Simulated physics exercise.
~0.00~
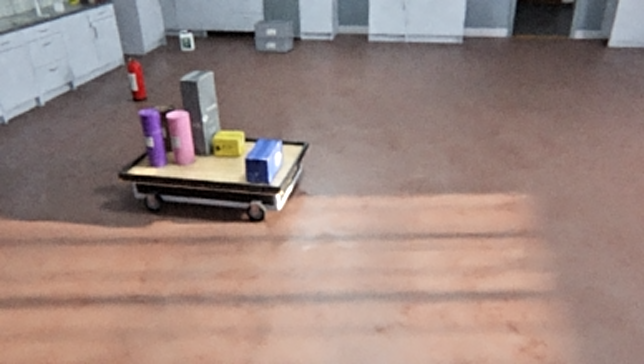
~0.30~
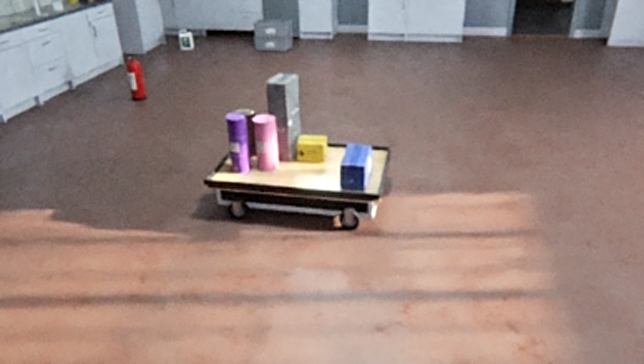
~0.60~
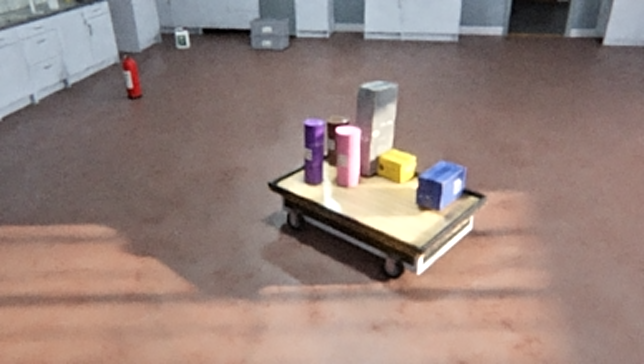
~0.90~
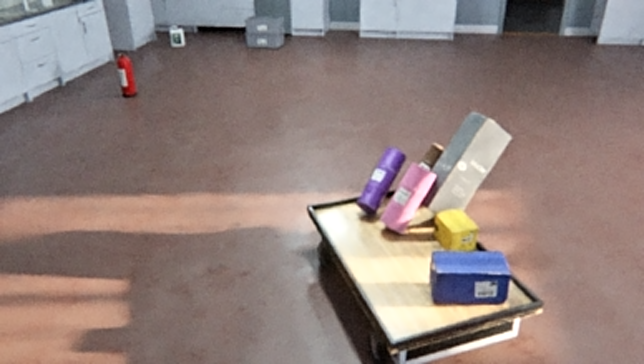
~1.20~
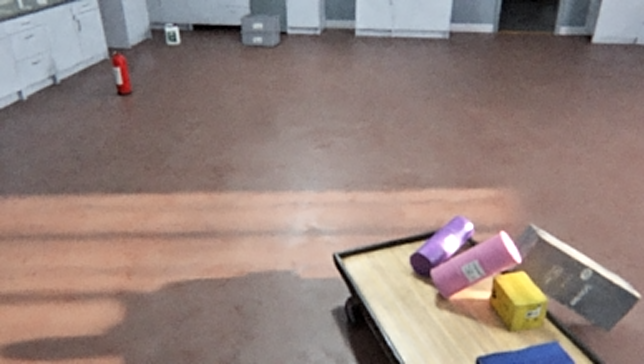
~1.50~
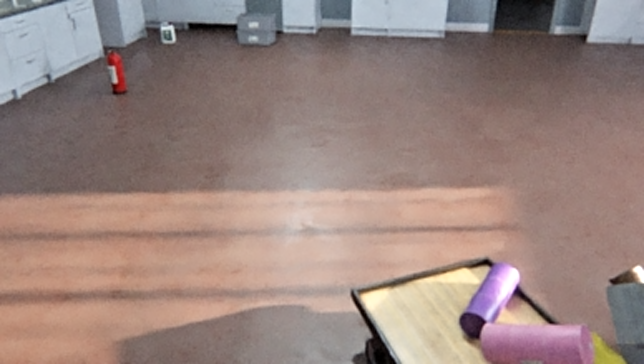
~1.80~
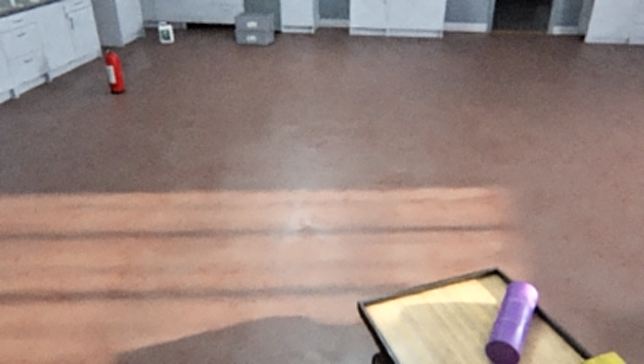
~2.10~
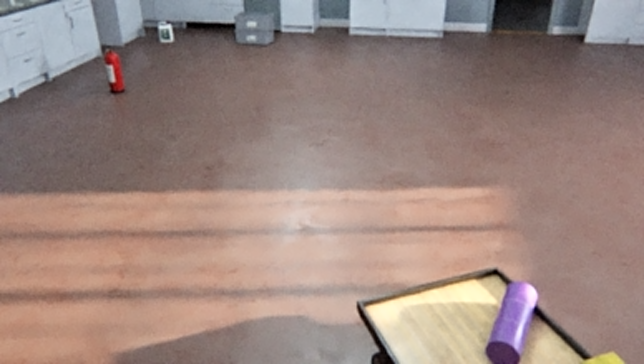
In a large room with white cabinets, a flat cart carrying canisters, a grey box and two parcels rolled right, then swung toward the viewer as the taller items toppled; it stopped partly out of view, the purple canister lying on its bed.
